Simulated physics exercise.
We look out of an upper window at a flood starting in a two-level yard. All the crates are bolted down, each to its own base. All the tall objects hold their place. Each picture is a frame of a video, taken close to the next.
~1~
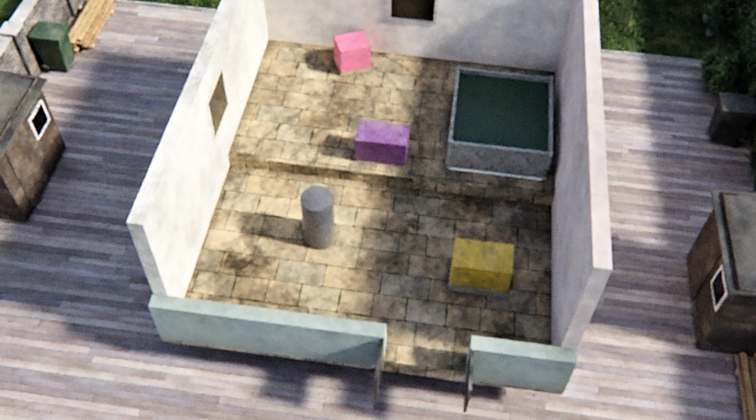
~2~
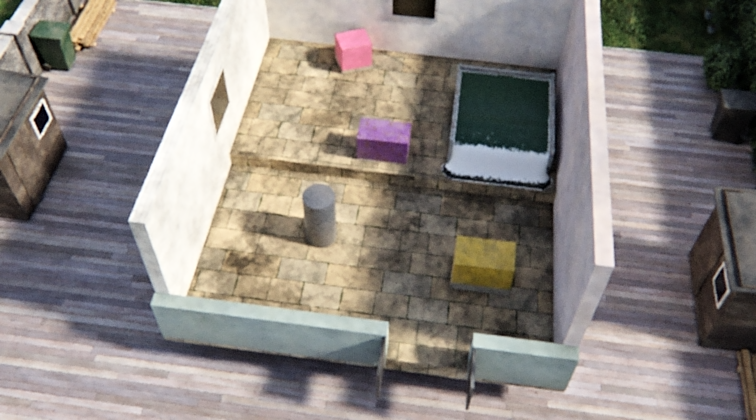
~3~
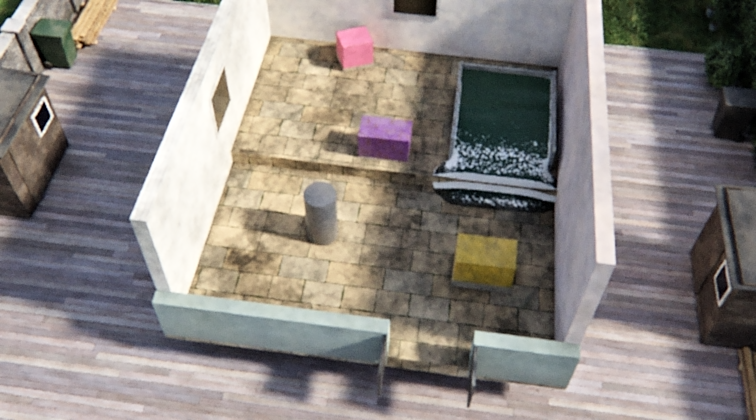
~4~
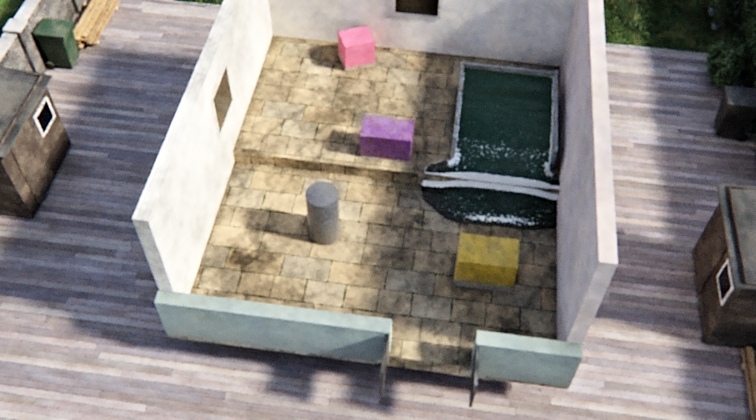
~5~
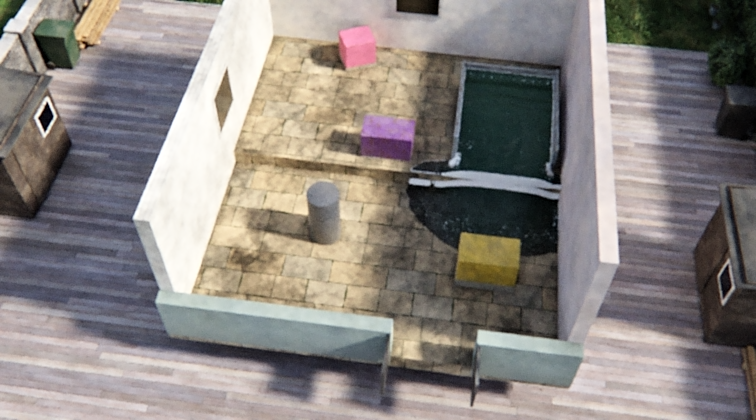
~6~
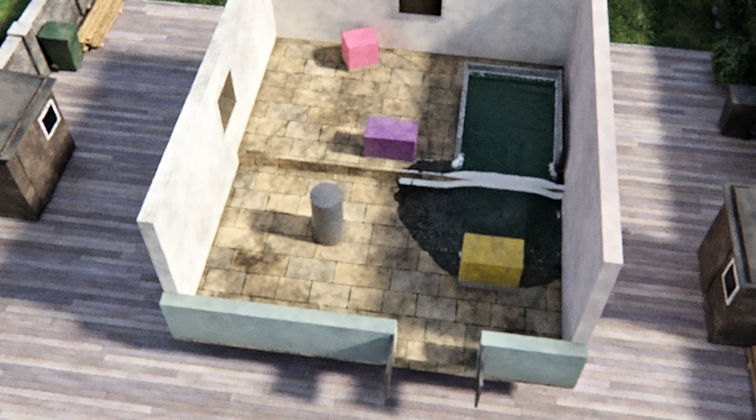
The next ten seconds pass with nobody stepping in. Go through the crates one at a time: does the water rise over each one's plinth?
One by one: Yellow crate: Reached by water; pink crate: Kept safe; purple crate: Kept safe.
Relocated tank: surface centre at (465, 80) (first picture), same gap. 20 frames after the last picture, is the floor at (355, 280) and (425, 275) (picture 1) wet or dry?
The first spot is wetted, while the second is wetted.
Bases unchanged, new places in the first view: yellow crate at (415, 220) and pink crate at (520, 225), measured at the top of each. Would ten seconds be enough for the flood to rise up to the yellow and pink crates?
So the yellow crate gets reached and the pink crate gets reached.
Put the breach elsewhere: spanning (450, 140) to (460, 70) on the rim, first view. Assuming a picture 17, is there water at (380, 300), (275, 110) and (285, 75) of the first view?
Spot one inundated, spot two inundated, spot three inundated.
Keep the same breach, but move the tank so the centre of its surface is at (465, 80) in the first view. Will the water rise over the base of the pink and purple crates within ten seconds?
Pink: Untouched; purple: Reached.
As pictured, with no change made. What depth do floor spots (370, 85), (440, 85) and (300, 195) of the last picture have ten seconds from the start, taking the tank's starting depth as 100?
Going place by place: 0 %, 0 % and 12 %.
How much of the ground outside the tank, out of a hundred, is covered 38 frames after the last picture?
About 55 percent.
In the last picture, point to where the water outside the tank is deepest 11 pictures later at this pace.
It should be roughly at (553, 354).
A moment on, water covers 25 % of the floor; the yellow crate water round its plinth, the pink crate not reached, the purple crate water round its plinth.
Next, water covers 35 % of the floor; the yellow crate water round its plinth, the pink crate not reached, the purple crate water round its plinth.
Then, water covers 45 % of the floor; the yellow crate water round its plinth, the pink crate not reached, the purple crate water round its plinth.
Later, water covers 55 % of the floor; the yellow crate water round its plinth, the pink crate not reached, the purple crate water round its plinth.
In the end, water covers 55 % of the floor; the yellow crate was topped, the pink crate stayed above the water, the purple crate stayed above the water.
